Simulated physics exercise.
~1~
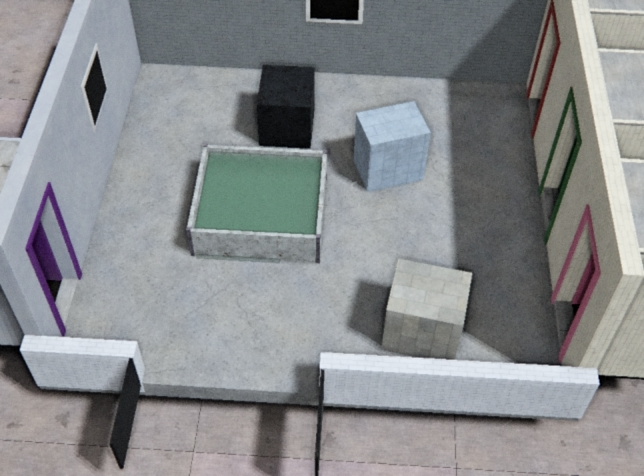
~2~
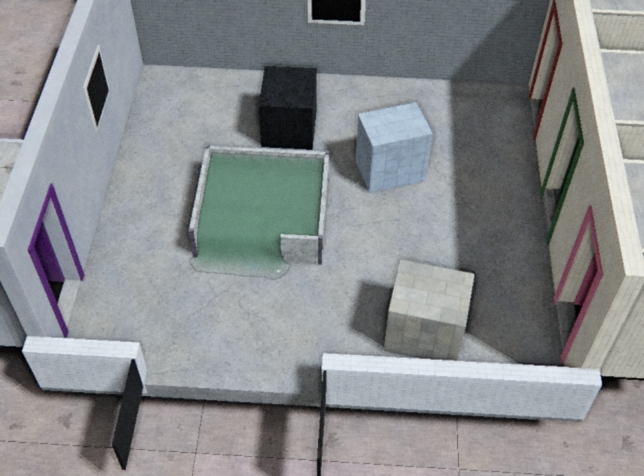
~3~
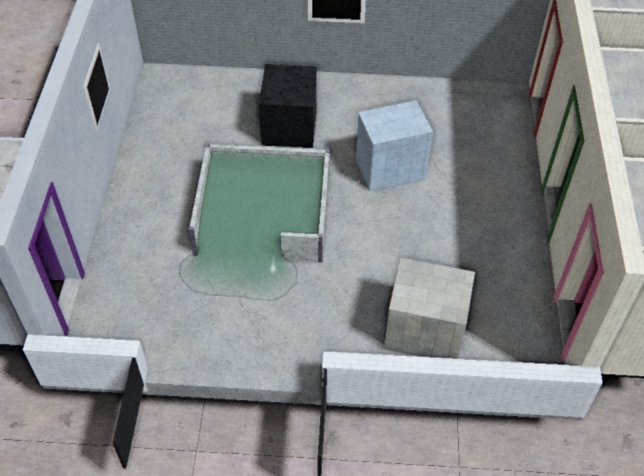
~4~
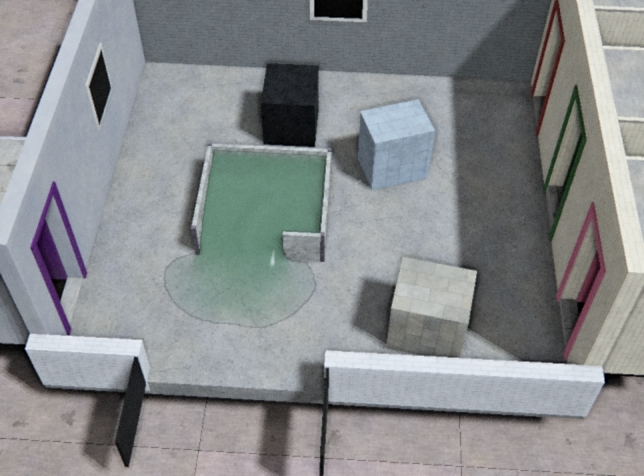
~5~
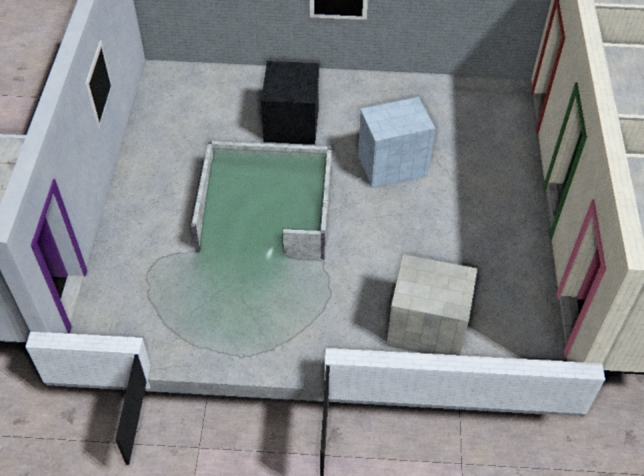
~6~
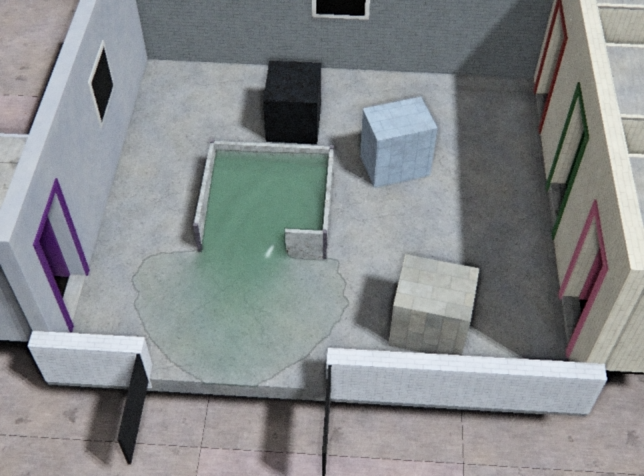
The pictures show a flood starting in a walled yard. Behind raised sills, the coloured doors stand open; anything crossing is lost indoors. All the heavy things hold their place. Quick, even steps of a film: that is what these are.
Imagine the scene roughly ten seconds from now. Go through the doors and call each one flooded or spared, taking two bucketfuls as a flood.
Pink door: Spared, purple door: Flooded, green door: Spared, red door: Spared.
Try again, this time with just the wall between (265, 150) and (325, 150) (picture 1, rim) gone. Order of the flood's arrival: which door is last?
Pink-painted one.
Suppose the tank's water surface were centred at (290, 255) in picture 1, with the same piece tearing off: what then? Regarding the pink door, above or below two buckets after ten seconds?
Well, in that setup the pink door remains below.
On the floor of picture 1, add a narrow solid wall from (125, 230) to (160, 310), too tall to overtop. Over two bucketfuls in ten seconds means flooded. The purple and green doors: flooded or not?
The purple one falls short, the green one falls short.
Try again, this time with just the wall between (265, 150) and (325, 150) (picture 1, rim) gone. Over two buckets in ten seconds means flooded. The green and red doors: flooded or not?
Green door: Falls short; red door: Exceeds the limit.
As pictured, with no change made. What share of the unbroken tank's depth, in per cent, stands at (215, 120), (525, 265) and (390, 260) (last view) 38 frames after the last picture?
About 2, 0 and 0 per cent.
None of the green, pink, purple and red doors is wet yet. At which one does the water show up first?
Go with the one in purple.
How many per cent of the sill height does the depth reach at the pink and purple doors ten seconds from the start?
Roughly 20 and 90 %.
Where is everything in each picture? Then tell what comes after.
The first picture shows the water tank at (260, 193) is whole and still.
In the second picture, the front is at (284, 271), out from the gap at (239, 249).
In the third picture, the front is at (282, 291), out from the gap at (239, 249).
In the fourth picture, water pours out at (241, 248) and has run to (260, 323).
In the fifth picture, water pours out at (242, 247) and has run to a hidden place.
In the sixth picture, water pours out at (244, 246) and has run to a hidden place.
A moment on, water covers 15 % of the floor; the pink door not reached, the purple door not reached, the green door not reached, the red door not reached.
Next, water covers 20 % of the floor; the pink door not reached, the purple door under two buckets in, the green door not reached, the red door not reached.
Then, water covers 25 % of the floor; the pink door not reached, the purple door over two buckets in, the green door not reached, the red door not reached.
Later, water covers 35 % of the floor; the pink door wet at the sill, nothing in, the purple door over two buckets in, the green door not reached, the red door not reached.
In the end, water covers 40 % of the floor; the pink door wet at the sill, nothing in, the purple door over two buckets in, the green door wet at the sill, nothing in, the red door not reached.
